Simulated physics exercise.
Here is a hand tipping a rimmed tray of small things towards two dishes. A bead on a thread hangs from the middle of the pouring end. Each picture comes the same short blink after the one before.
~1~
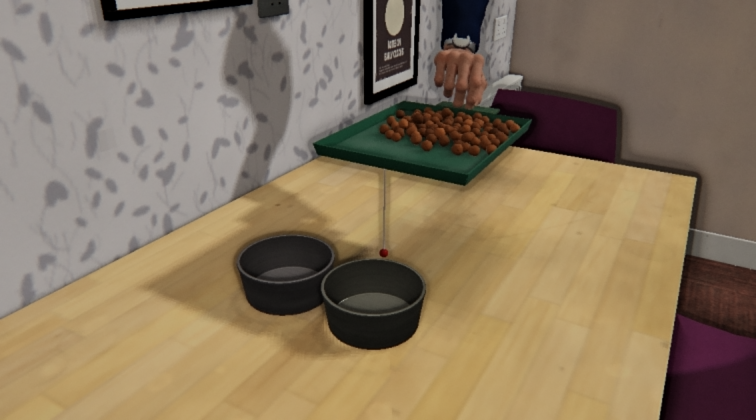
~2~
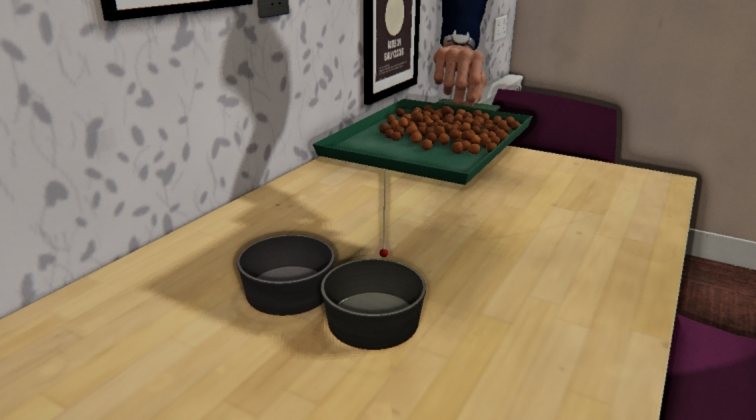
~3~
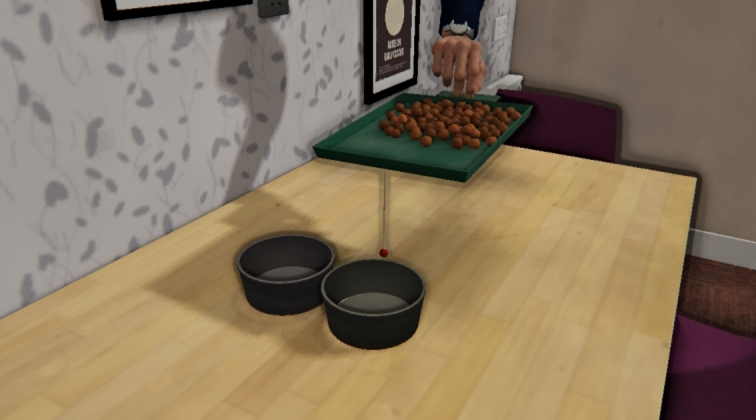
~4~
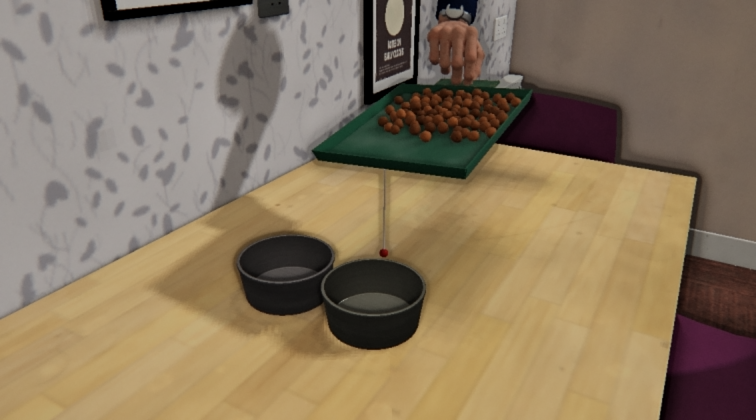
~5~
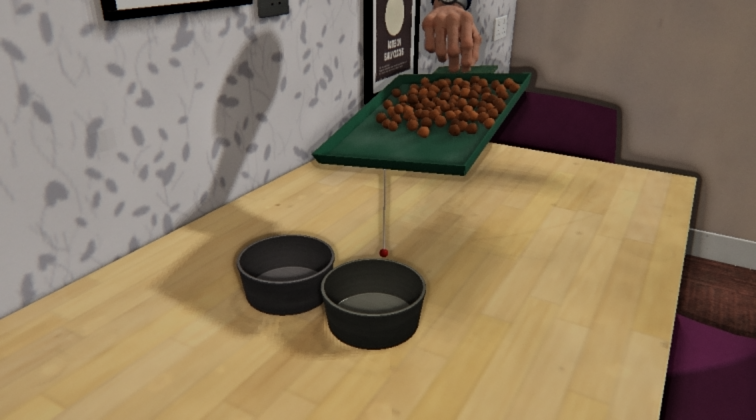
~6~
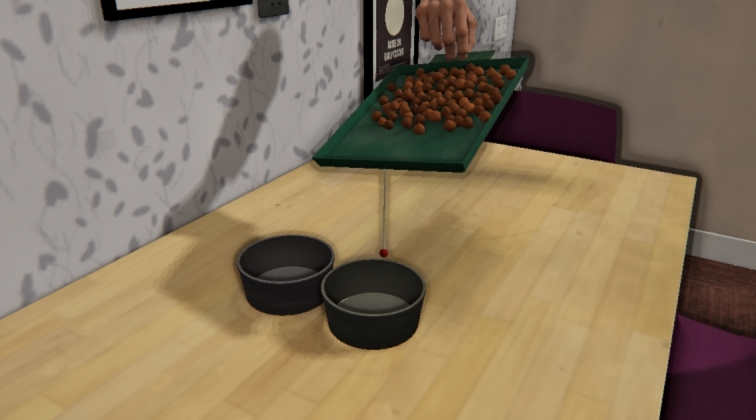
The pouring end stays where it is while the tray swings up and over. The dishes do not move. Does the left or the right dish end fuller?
The left dish gets more.
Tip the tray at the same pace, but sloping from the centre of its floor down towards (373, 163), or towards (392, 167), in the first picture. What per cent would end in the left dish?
About 50 and 20 per cent.
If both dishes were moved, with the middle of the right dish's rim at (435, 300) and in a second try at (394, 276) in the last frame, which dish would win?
The first try: Left. The second: The left dish.
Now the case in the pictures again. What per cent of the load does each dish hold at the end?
Left dish: 60 %, right dish: 10 %.
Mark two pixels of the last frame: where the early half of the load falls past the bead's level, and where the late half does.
Early half (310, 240), late half (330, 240).
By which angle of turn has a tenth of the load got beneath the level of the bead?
Roughly 65°.
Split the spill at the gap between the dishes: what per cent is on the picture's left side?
About 30 per cent.
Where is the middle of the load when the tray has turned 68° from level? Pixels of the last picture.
Around (341, 162).
Just after the last frame, tray tipped steeply; roughly two thirds on the tray; just a few in the right dish; about a tenth in the left dish; just a few outside both; roughly a quarter in the air.
A moment on, tray tipped past a quarter turn; just a few on the tray; about a tenth in the right dish; roughly two thirds in the left dish; roughly a quarter outside both; about a tenth in the air.
Further on, tray tipped past a quarter turn; about a tenth in the right dish; roughly two thirds in the left dish; roughly a quarter outside both.
When it is over, tray tipped past a quarter turn; about a tenth in the right dish; roughly two thirds in the left dish; roughly a quarter outside both.
